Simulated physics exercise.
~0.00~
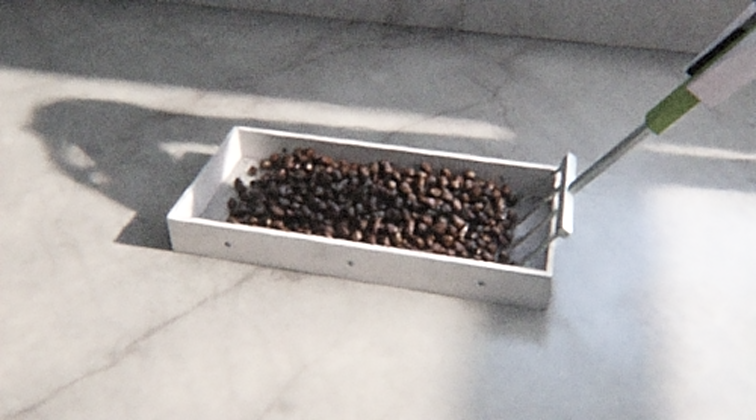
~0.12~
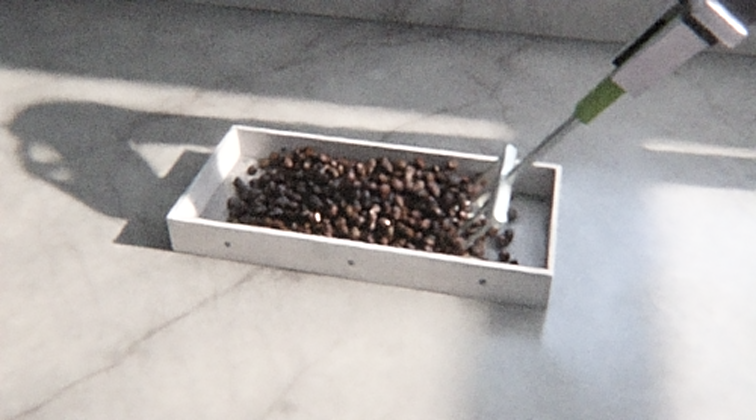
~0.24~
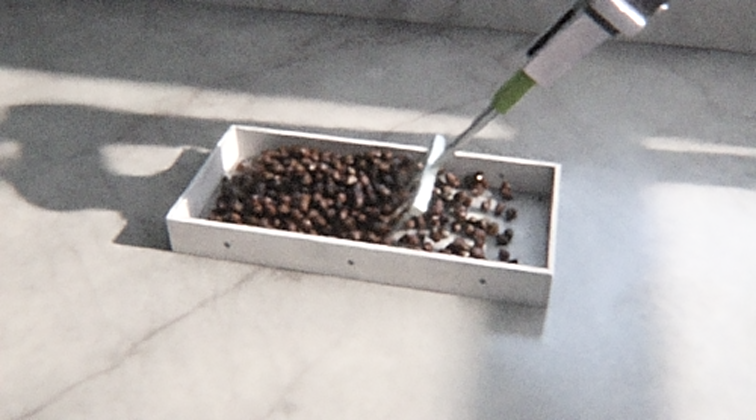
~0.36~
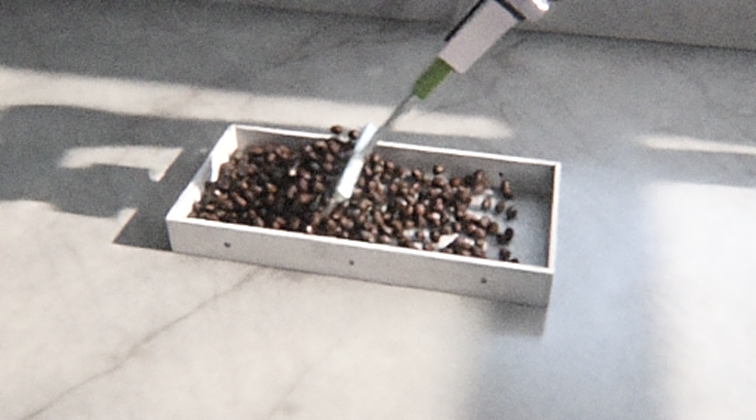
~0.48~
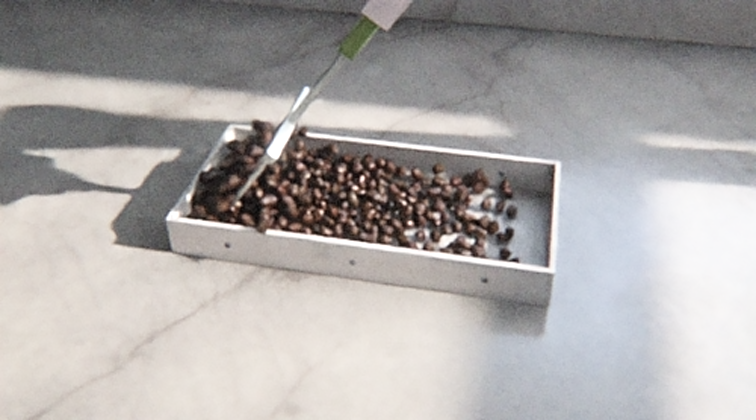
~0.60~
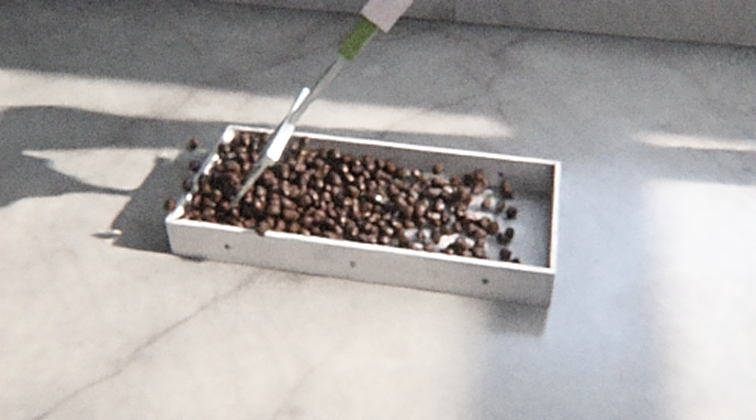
A rake pushes dark beans leftward through a white tray, spilling a few over the end.
